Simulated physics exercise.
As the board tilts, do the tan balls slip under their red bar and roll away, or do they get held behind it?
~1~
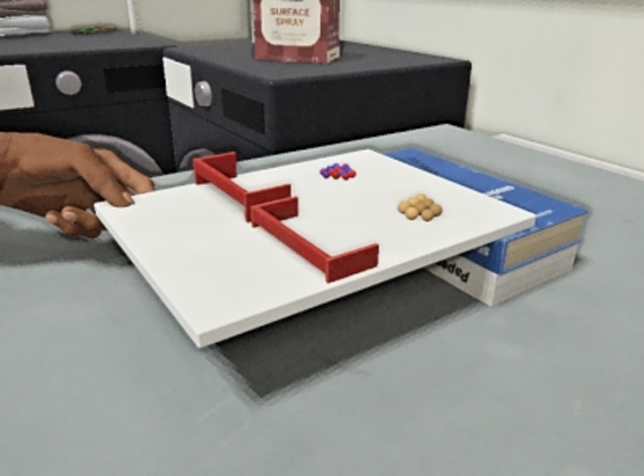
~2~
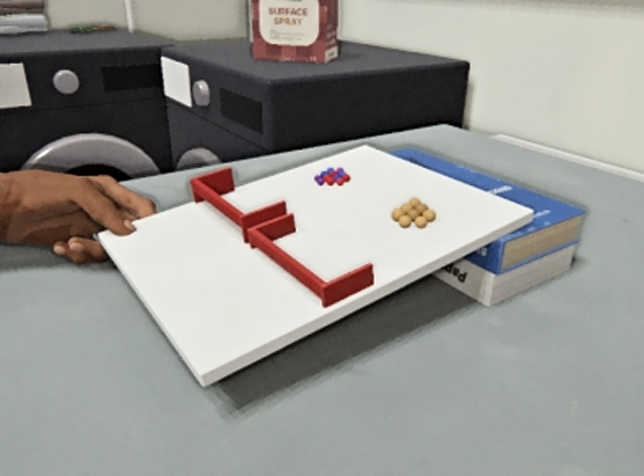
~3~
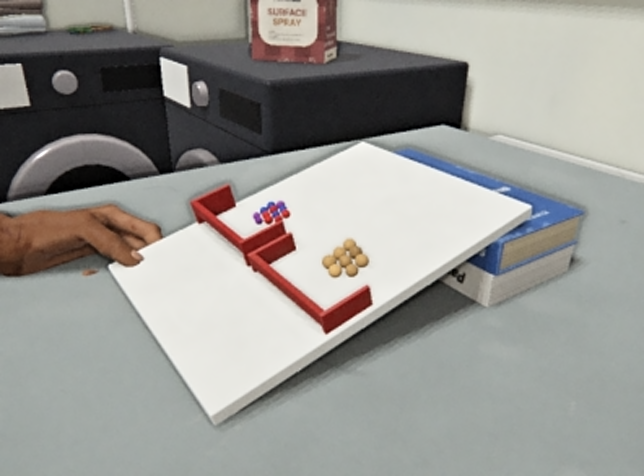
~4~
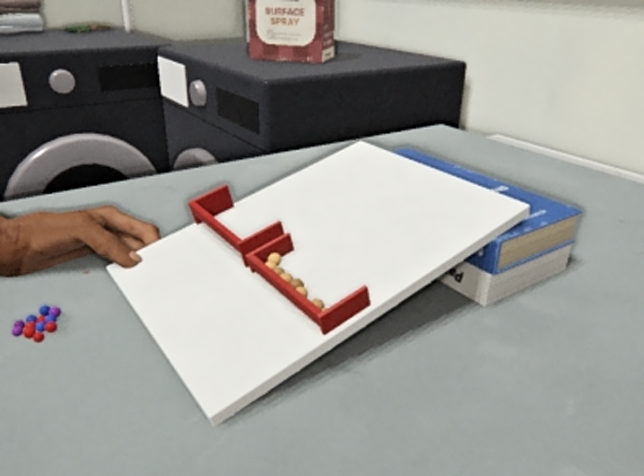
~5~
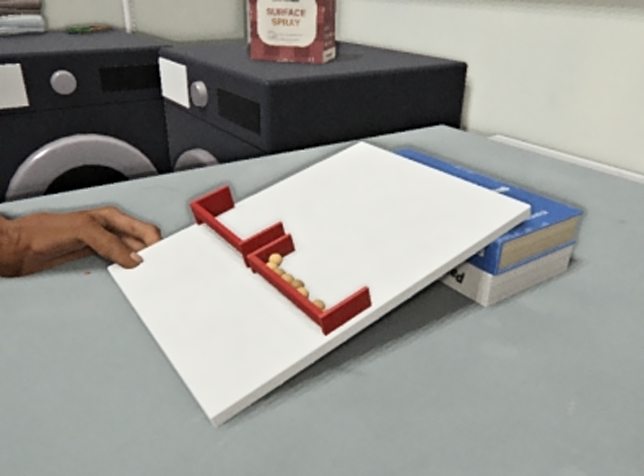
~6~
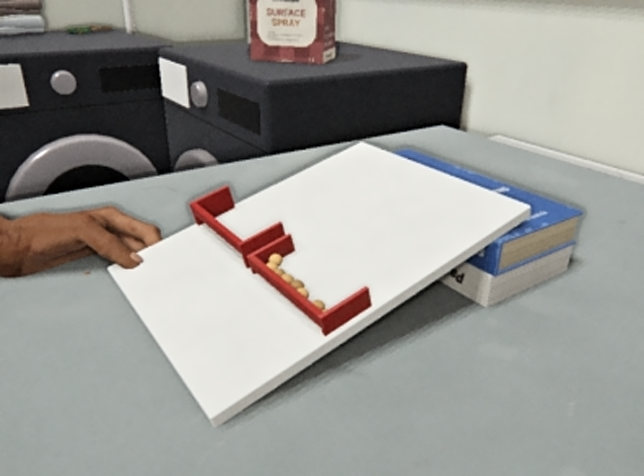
The tan balls get held behind their red bar and stay on the board, unlike the purple and red ones, which slip under theirs.
